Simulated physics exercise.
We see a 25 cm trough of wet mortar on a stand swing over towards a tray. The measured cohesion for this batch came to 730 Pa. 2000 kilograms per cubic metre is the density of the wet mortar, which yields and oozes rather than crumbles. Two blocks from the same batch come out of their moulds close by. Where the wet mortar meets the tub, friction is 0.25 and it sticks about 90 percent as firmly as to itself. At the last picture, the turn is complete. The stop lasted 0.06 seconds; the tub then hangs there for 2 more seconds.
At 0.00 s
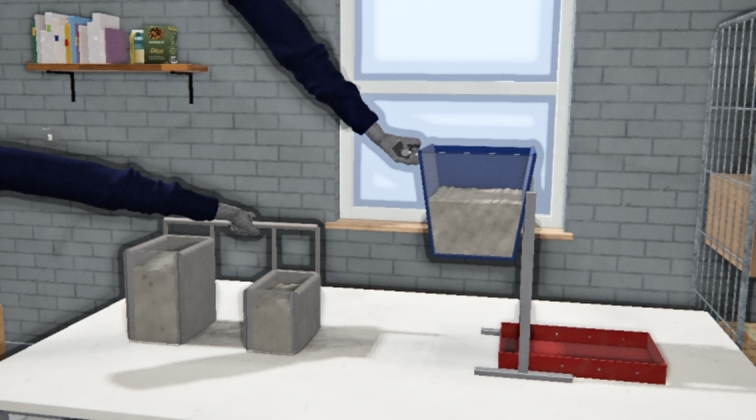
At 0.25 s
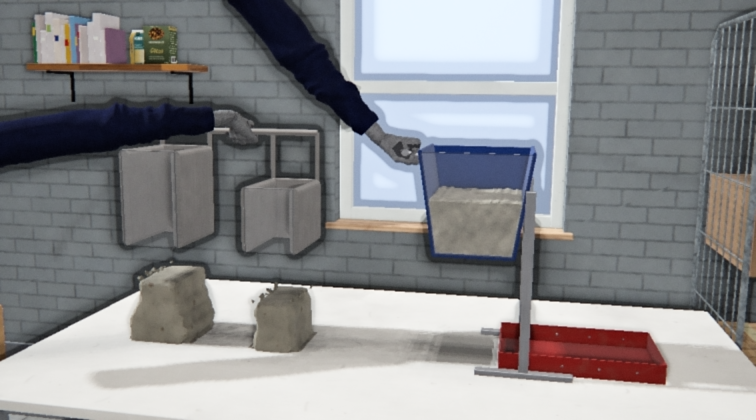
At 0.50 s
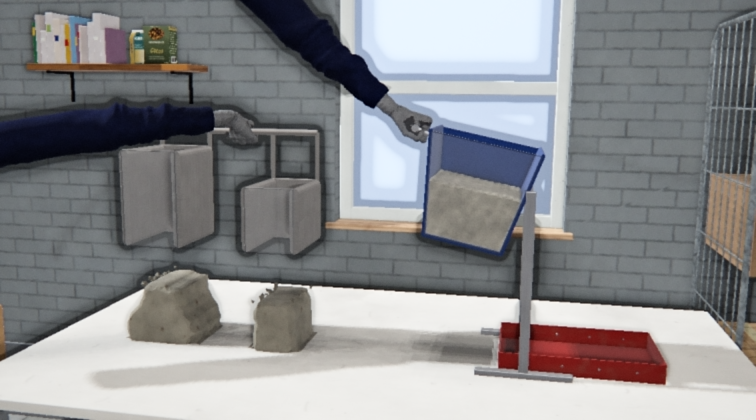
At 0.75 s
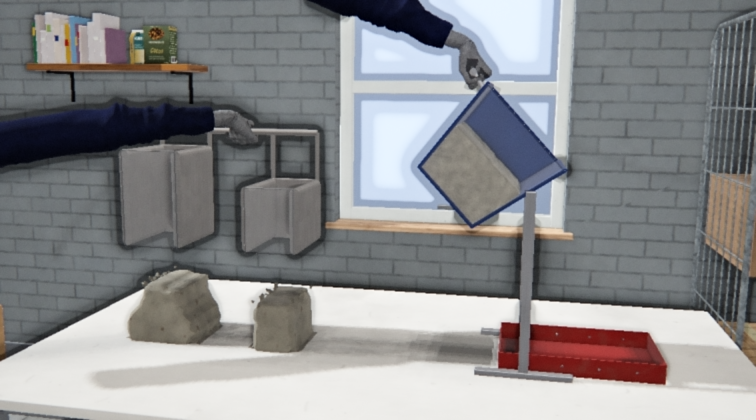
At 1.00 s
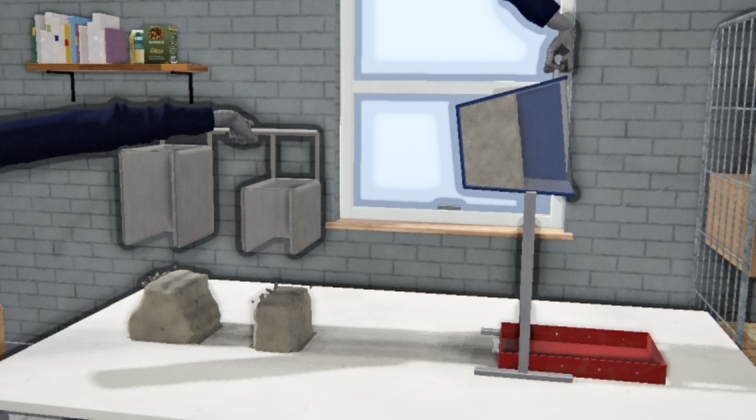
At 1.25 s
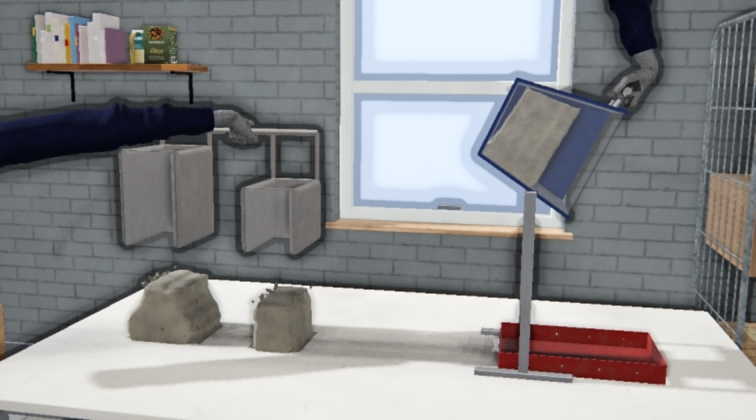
On a white table, moulds lift off two grey blocks, then a hand tilts a blue tub rightward.
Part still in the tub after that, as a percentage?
Close to 0 %.
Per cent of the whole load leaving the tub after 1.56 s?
About 25 per cent.
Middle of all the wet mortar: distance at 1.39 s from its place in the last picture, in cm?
It has gone close to 10 cm.
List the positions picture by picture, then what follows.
In the first picture, handle-side rim at (422, 151), tilt 0 degrees; top of the wet mortar at (430, 199); blocks stand 22 cm, 14 cm (left to right).
In the second picture, handle-side rim at (422, 151), tilt 0 degrees; top of the wet mortar at (430, 199); blocks stand 18 cm, 14 cm (left to right).
In the third picture, handle-side rim at (433, 130), tilt 12 degrees; top of the wet mortar at (435, 181); blocks stand 17 cm, 14 cm (left to right).
In the fourth picture, handle-side rim at (490, 85), tilt 47 degrees; top of the wet mortar at (460, 128); blocks stand 17 cm, 14 cm (left to right).
In the fifth picture, handle-side rim at (567, 80), tilt 83 degrees; top of the wet mortar at (510, 96); blocks stand 17 cm, 14 cm (left to right).
In the sixth picture, handle-side rim at (625, 114), tilt 115 degrees; top of the wet mortar at (531, 90); blocks stand 17 cm, 14 cm (left to right).
After 1.39 s, the tub is at 115 degrees and holds 97 %.
After 1.56 s, the tub is at 115 degrees and holds 26 %.
After 1.73 s, the tub is at 115 degrees and holds 0 %.
After 1.90 s, the tub is at 115 degrees and holds 0 %.
After 3.25 s, at the end, the tub is at 115 degrees and holds 0 %.
